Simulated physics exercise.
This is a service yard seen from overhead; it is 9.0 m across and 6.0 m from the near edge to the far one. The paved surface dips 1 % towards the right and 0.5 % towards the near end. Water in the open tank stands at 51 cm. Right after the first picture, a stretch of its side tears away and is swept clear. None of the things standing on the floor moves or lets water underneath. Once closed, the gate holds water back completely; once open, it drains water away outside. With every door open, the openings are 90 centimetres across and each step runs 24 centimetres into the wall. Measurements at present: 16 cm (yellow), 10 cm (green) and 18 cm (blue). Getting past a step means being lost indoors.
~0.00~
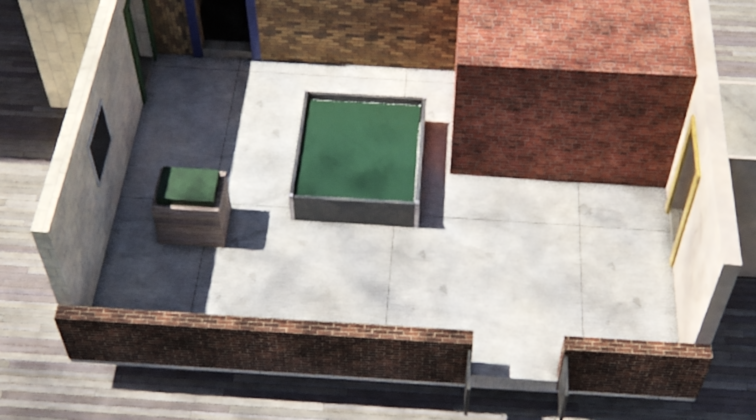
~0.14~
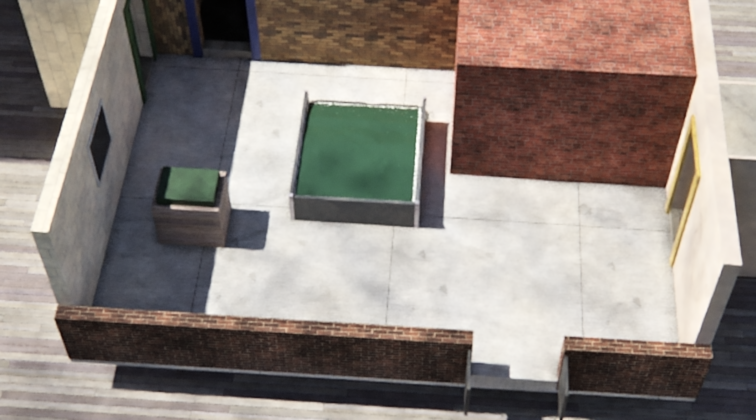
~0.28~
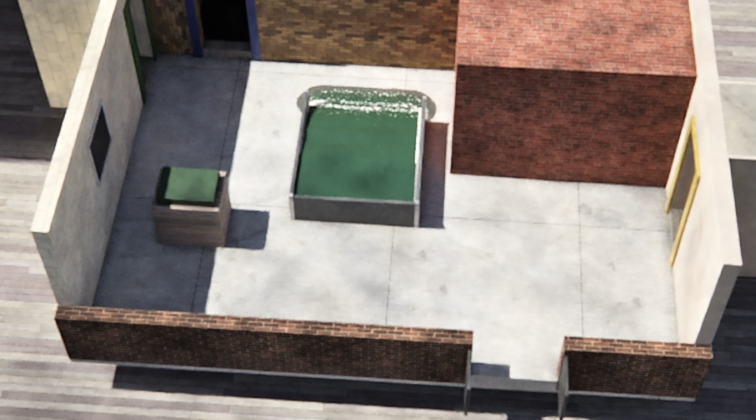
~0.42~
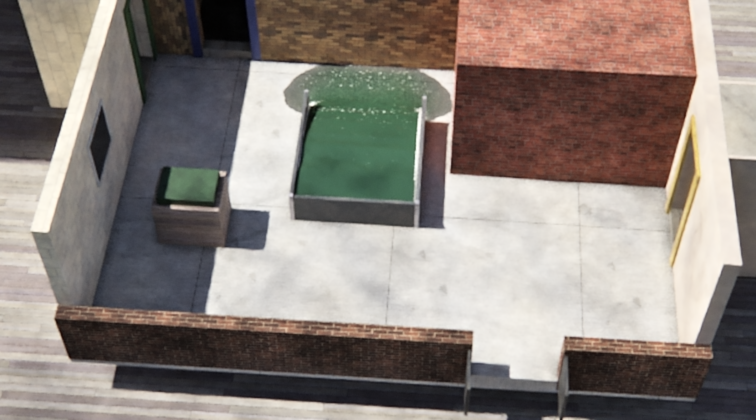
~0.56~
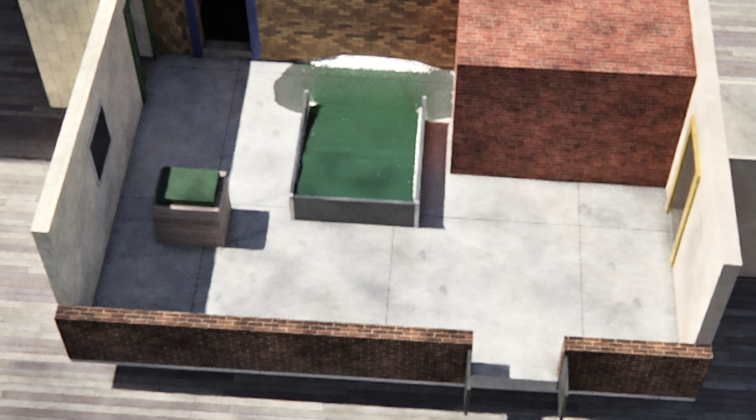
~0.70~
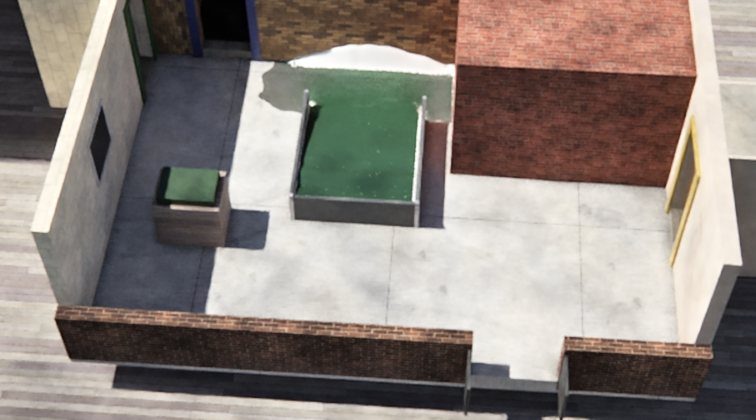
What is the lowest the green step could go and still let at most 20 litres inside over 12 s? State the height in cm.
About 16 cm.
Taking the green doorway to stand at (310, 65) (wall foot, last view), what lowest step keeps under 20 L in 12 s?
Around 22 cm would do it.
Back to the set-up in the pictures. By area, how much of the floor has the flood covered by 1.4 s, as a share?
Roughly 10 percent of the floor is wet.
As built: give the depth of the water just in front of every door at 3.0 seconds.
Depth at yellow 0 cm, at green 21 cm, at blue 9 cm.
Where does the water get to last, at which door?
Last in line is the yellow one.
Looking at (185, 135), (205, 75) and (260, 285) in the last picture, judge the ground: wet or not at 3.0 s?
Awash, awash, untouched.
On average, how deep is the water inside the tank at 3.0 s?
I'd put it at some 16 centimetres on average.
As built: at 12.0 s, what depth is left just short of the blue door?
Lab note: Depth approx. 4.5 cm.
After 1.4 s water covers 10 % of the floor, deepest (44 cm) near (446, 72); it has not reached the green door.
After 3.0 s water covers 30 % of the floor, deepest (30 cm) near (444, 102); 21 cm at the green door, 25 litres in over its 10 cm step.
After 12.0 s water covers 90 % of the floor, deepest (8 cm) near (622, 371); 5 cm at the green door, 100 litres in over its 10 cm step.
At the green door as built, the water arrived by 2.1 s and peaked near 21 cm at 3.2 s.
Run again over the same 12 s with other heights there, 46 litres in over 13.5 cm, 10 litres over 18 cm. The limit of 20 litres is kept from about 16 cm up.
